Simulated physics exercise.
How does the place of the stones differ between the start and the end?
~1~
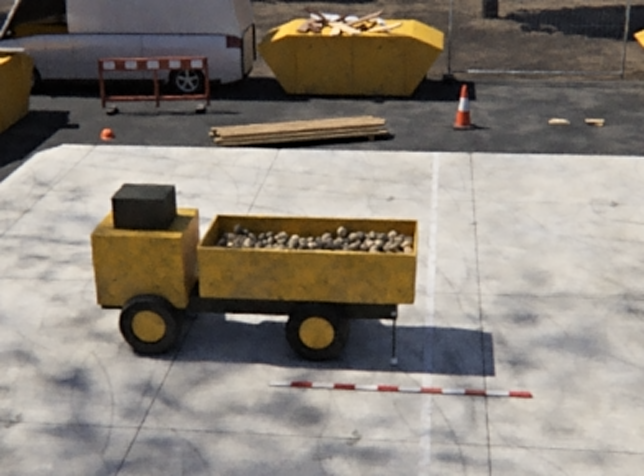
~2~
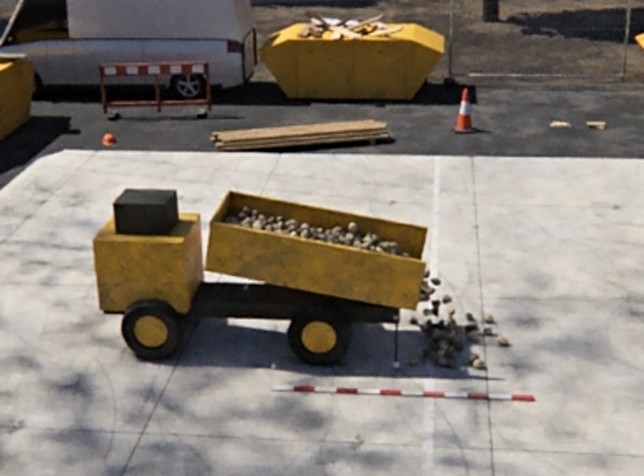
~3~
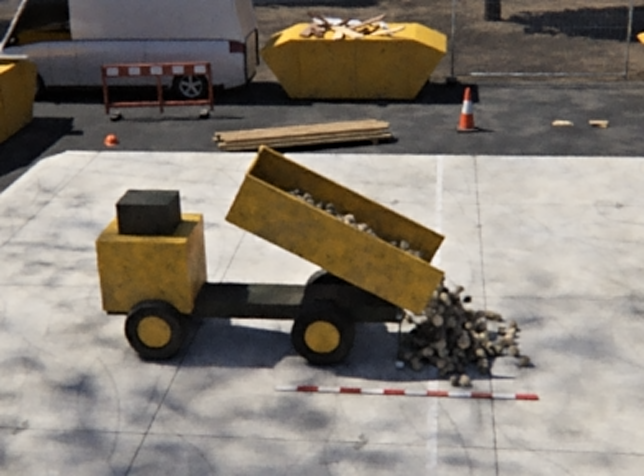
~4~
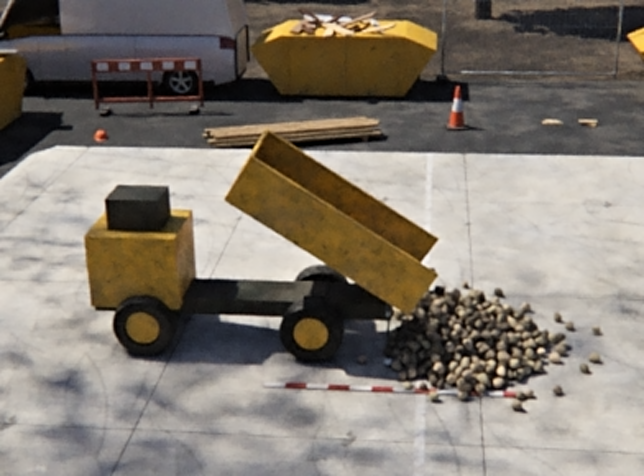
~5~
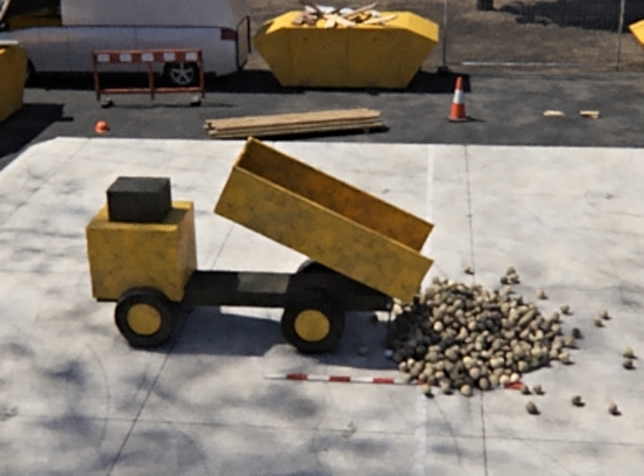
At the start the stones sit in the truck's yellow bed, and at the end they lie in a spread-out heap on the ground, lower down and to the right, behind the truck.
